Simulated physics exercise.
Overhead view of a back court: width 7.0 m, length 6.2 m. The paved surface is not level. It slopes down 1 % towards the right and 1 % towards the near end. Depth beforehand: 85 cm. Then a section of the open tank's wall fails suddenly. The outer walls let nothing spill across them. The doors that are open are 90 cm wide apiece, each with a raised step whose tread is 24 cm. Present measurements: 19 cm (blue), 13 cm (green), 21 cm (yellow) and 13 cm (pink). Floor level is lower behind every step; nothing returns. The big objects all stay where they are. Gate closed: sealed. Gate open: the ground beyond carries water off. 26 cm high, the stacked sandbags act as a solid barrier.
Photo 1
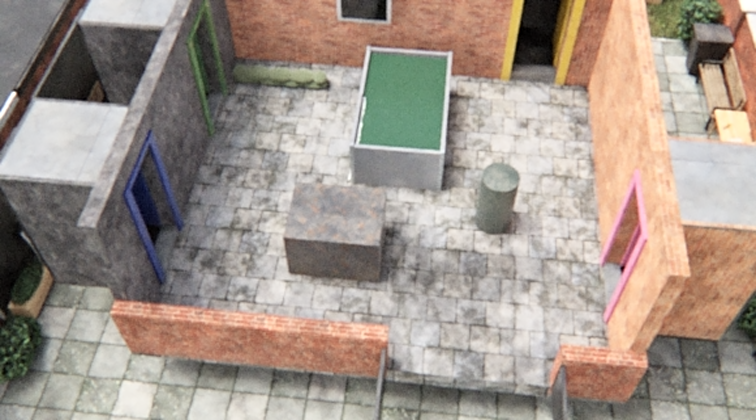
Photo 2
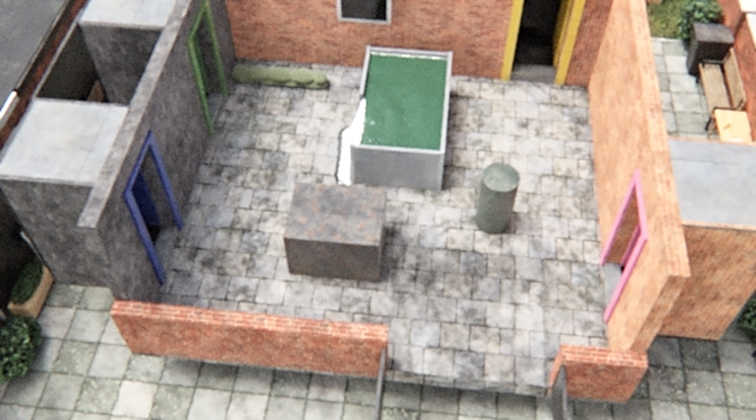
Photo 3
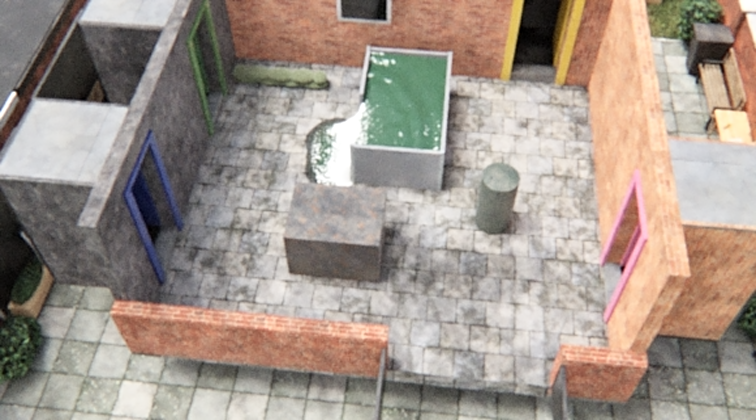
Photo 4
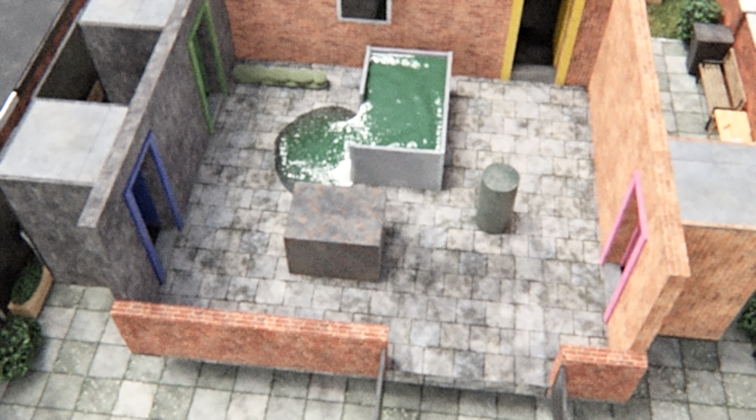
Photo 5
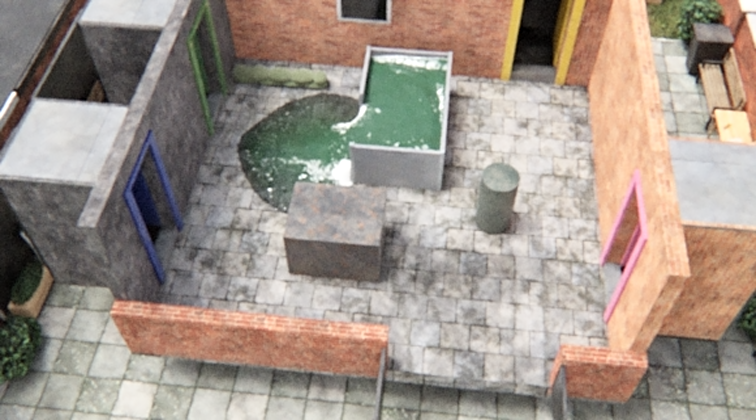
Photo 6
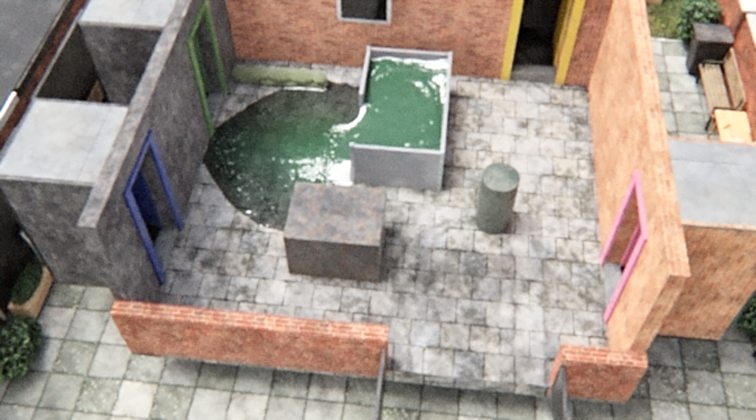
At first, green water sits still in an open tank in a walled, paved court with a block and a cylinder nearby. Then water pours out of the tank's left side onto the paving, and the pool widens leftward and toward the near side, spreading behind the block, as the tank's surface ripples.
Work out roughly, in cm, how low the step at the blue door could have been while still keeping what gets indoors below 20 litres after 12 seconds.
No lower than about 14.5 cm.
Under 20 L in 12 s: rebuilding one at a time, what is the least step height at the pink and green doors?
Roughly 11.0 cm for the pink door and roughly 28 cm for the green door.
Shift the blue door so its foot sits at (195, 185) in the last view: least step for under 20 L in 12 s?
You'd want it roughly 30 cm high.
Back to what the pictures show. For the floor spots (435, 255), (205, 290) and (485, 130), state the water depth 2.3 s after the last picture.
Roughly 0, then 16, then 0 cm.
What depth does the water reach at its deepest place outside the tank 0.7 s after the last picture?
Max depth: Around 41 cm.
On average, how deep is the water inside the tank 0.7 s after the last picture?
On average, around 51 cm.
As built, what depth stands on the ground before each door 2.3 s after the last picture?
In cm: Blue 15, green 26, yellow 0, pink 0.
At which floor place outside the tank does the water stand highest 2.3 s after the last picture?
At about pixel (147, 330).
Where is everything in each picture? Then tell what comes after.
The first frame shows still water, 85 cm deep, in the open tank at (403, 101); the blue door at (157, 217) is dry.
In the second frame, the gap is at (359, 142), the front 0.4 m out at (342, 140); the back of the open tank holds 84 cm.
In the third frame, the front is at (311, 147), 0.9 m from the gap at (359, 144); 1.2 m2 of floor is wet, 83 cm left at the back.
In the fourth frame, the front is at (279, 142), 1.5 m from the gap at (359, 146); 2.5 m2 of floor is wet, 77 cm left at the back.
In the fifth frame, water pours out at (359, 146) and has run 2.1 m, to (243, 151); about 7 cm deep outside, 72 cm at the back.
In the sixth frame, the front is at (205, 156), 2.8 m from the gap at (359, 145); 6.9 m2 of floor is wet, 72 cm left at the back; the blue door at (157, 217), 3.7 m from the gap, is still 1.4 m from the nearest water.
Then, 0.7 s after the last picture water covers 25 % of the floor, deepest (41 cm) near (203, 161); 11 cm at the blue door, 0 litres in over its 19 cm step.
Then, 2.3 s after the last picture water covers 40 % of the floor, deepest (38 cm) near (147, 330); 15 cm at the blue door, 4 litres in over its 19 cm step.
Then, 11.3 s after the last picture water covers 95 % of the floor, deepest (12 cm) near (602, 377); 8 cm at the blue door, 4 litres in over its 19 cm step.
At the blue door as built, the water peaked near 23 cm, 1.1 s after the last picture.
With a step of 12 cm, 44 litres would have come in within the 12 s; with 16 cm, 13 litres. So under 20 litres takes about 14.5 cm.
